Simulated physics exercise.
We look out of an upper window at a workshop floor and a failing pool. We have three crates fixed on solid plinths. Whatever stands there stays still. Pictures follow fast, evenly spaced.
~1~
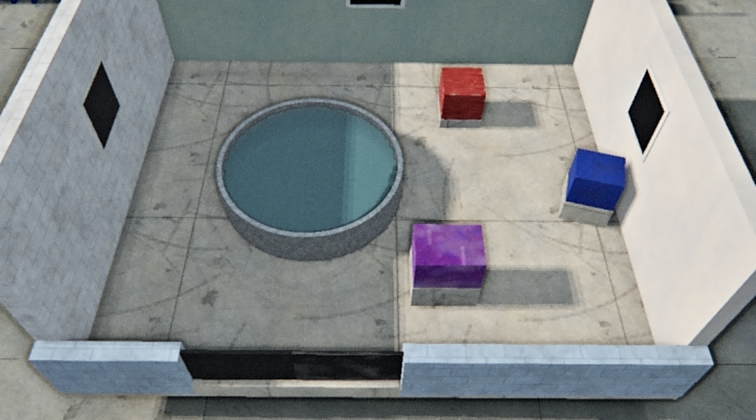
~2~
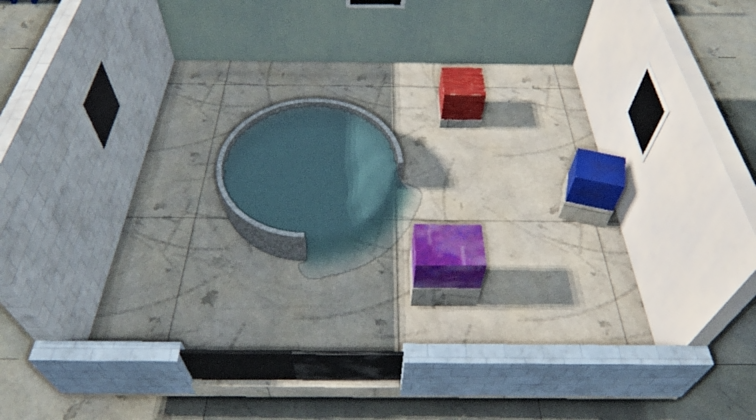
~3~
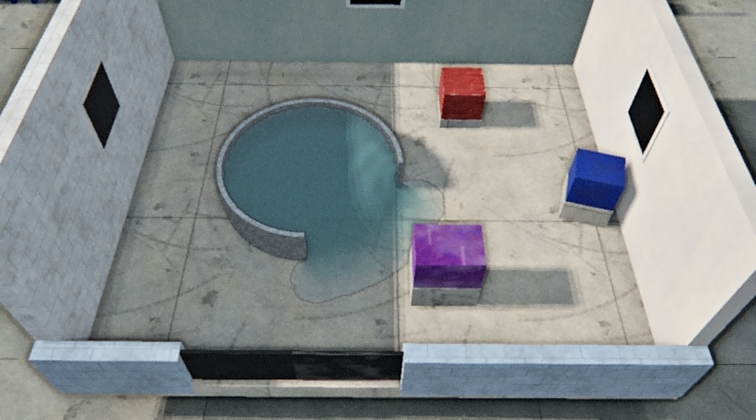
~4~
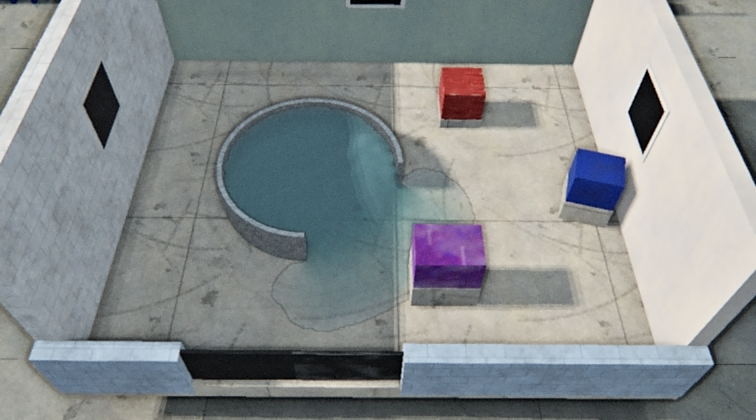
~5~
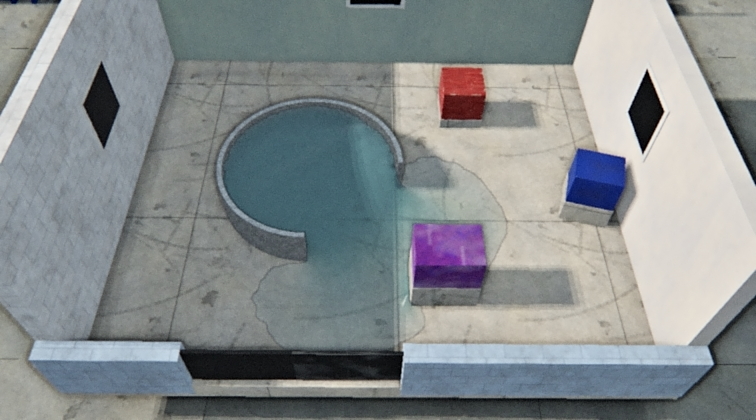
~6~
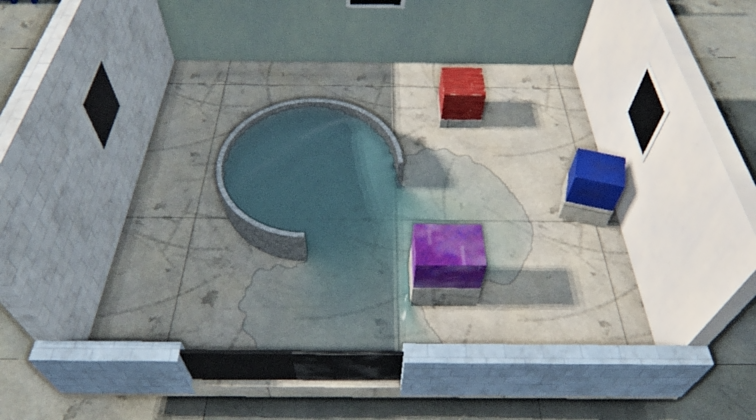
On a walled concrete floor seen from above, a round tank of water stands whole beside red, blue and purple blocks. Its front right side opens, and water pours through the gap, spreading in a thin sheet toward the low front wall and around the purple block, while the blocks stay still.
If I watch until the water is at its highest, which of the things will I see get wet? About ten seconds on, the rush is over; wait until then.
One by one: Purple crate: Spared. Blue crate: Spared. Red crate: Spared.
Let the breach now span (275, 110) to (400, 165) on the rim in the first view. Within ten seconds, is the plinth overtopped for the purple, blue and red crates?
In my view the purple crate is never reached; as for the blue crate, it is never reached; the red crate gets reached.
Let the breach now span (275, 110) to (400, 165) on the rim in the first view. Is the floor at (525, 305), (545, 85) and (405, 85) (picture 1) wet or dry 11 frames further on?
Place one: Spared by the leak. Place two: Reached by the flood. Place three: Reached by the flood.
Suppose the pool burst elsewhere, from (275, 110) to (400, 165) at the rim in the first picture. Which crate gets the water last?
That would be the purple one, reached last.
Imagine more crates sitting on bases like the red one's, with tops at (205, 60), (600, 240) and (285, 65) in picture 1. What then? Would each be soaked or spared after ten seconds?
Going in order, the first crate remains untouched, the second gets reached, while the third remains untouched.
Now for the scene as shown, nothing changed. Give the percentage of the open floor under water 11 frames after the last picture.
My estimate is roughly 35 percent.
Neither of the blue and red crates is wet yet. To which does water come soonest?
I'd go with the blue one.
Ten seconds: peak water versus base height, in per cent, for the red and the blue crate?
70 and 70 per cent, roughly.
A moment on, water covers 30 % of the floor; the purple crate water round its plinth, the blue crate water round its plinth, the red crate not reached.
Next, water covers 35 % of the floor; the purple crate water round its plinth, the blue crate water round its plinth, the red crate water round its plinth.
Then, water covers 55 % of the floor; the purple crate water round its plinth, the blue crate water round its plinth, the red crate water round its plinth.
Later, water covers 80 % of the floor; the purple crate water round its plinth, the blue crate water round its plinth, the red crate water round its plinth.
In the end, water covers 100 % of the floor; the purple crate stayed above the water, the blue crate stayed above the water, the red crate stayed above the water.
